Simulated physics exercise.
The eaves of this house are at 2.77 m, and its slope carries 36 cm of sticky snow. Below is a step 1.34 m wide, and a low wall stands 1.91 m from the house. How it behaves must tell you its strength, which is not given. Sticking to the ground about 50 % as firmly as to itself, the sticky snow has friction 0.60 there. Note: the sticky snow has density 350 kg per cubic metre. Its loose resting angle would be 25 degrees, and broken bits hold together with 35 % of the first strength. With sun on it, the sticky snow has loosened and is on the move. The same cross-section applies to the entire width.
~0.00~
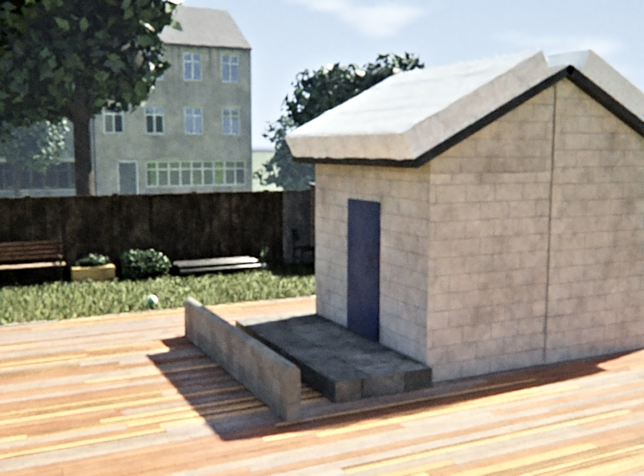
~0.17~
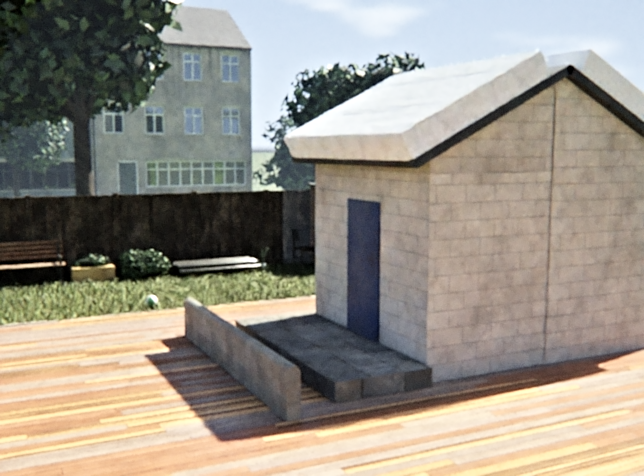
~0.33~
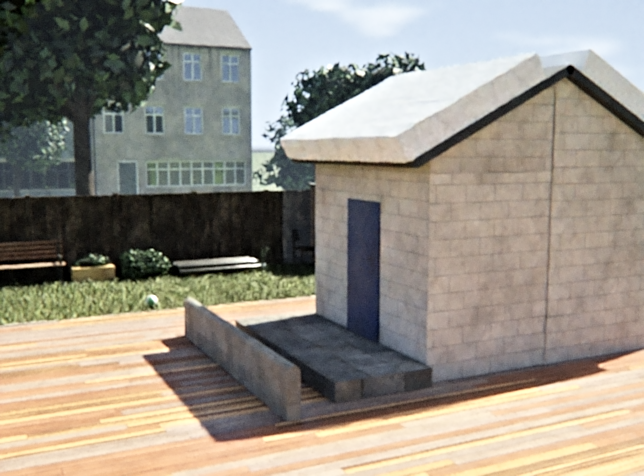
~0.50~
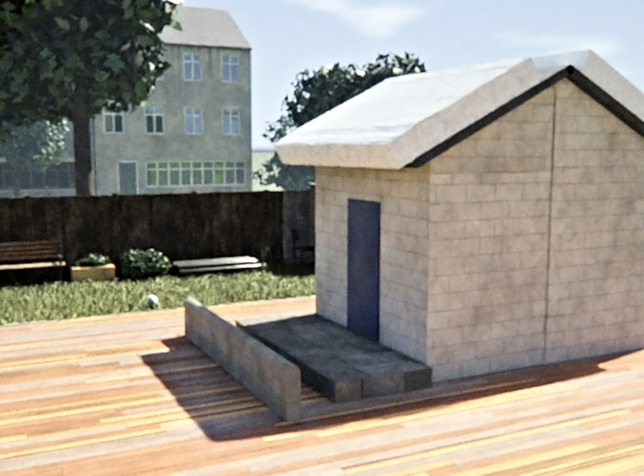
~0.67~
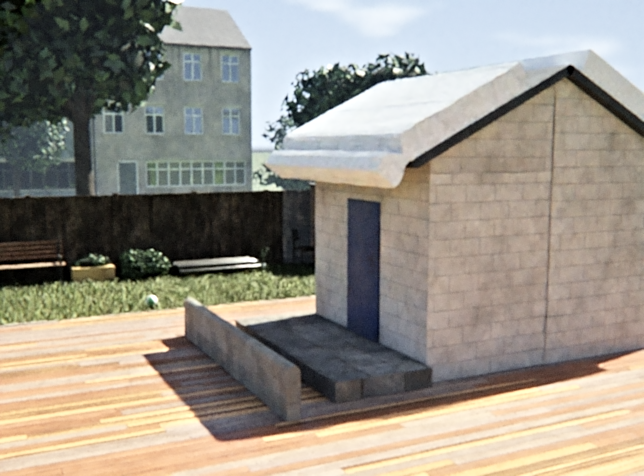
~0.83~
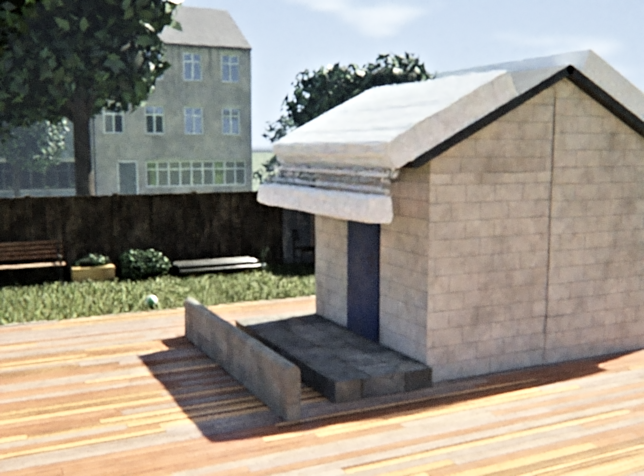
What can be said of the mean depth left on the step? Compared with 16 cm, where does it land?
It lands above 16 cm.
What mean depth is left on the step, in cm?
Around 20 centimetres.
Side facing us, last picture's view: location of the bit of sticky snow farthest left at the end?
Near (52, 449), I'd say.
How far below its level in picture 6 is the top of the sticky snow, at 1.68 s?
Measured change: Around 1.0 m.
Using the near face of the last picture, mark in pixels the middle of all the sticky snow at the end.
(305, 380), roughly.
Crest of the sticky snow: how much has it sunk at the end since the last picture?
About 3.2 m.
By 1.22 s, 67 % of the snow is still up on the roof and 33 % is falling or down.
By 1.68 s, 22 % of the snow is still up on the roof and 78 % is falling or down.
By 2.14 s, none of the snow is still up on the roof and all is falling or down.
By 2.60 s, none of the snow is still up on the roof and all is falling or down.
By 3.20 s, at the end, none of the snow is still up on the roof and the snow on the step is 20 cm deep on average.
